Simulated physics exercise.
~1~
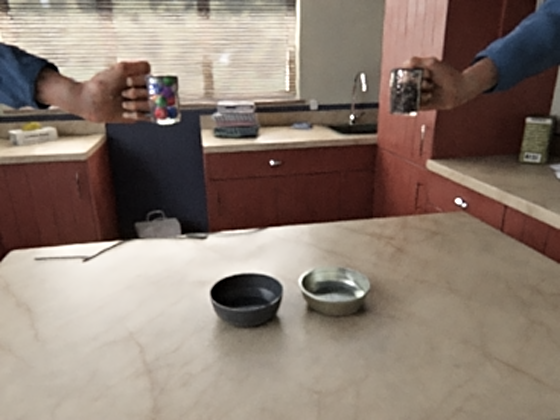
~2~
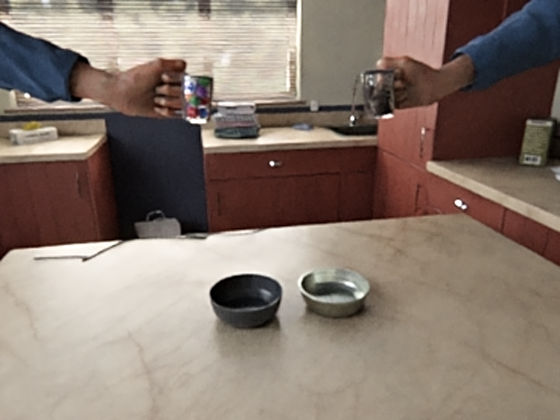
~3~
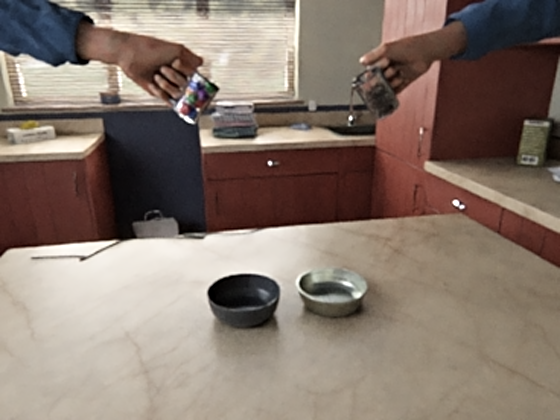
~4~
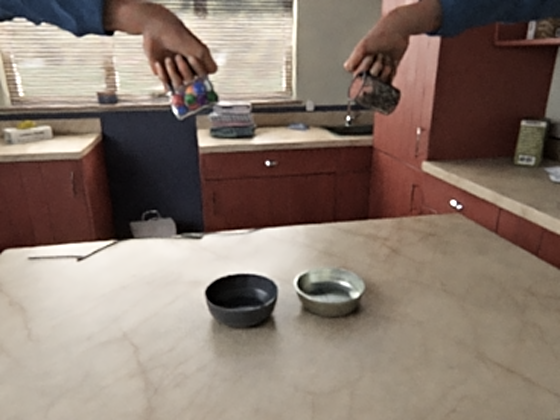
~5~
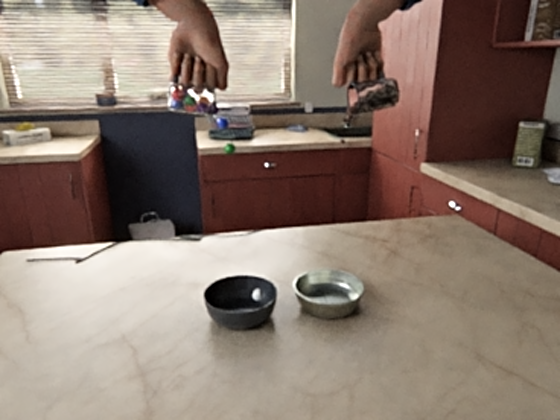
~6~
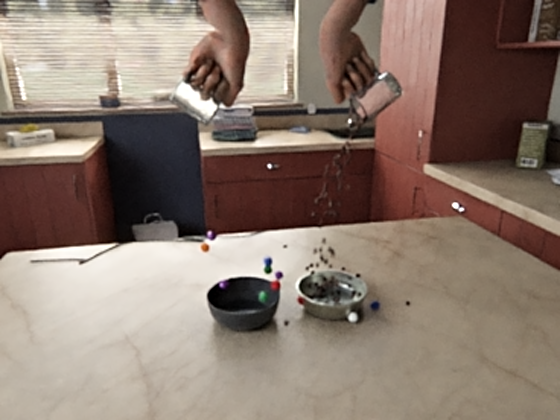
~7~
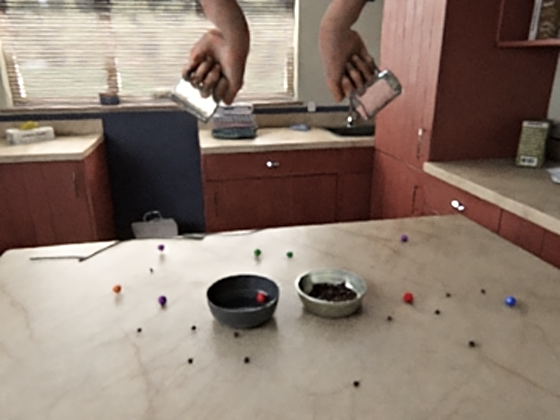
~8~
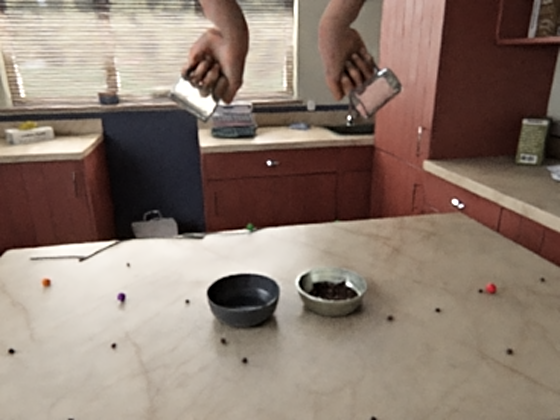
Two hands tipping cups over dishes, colourful beads mostly scattering across the counter at left, dark bits mostly filling the right dish.
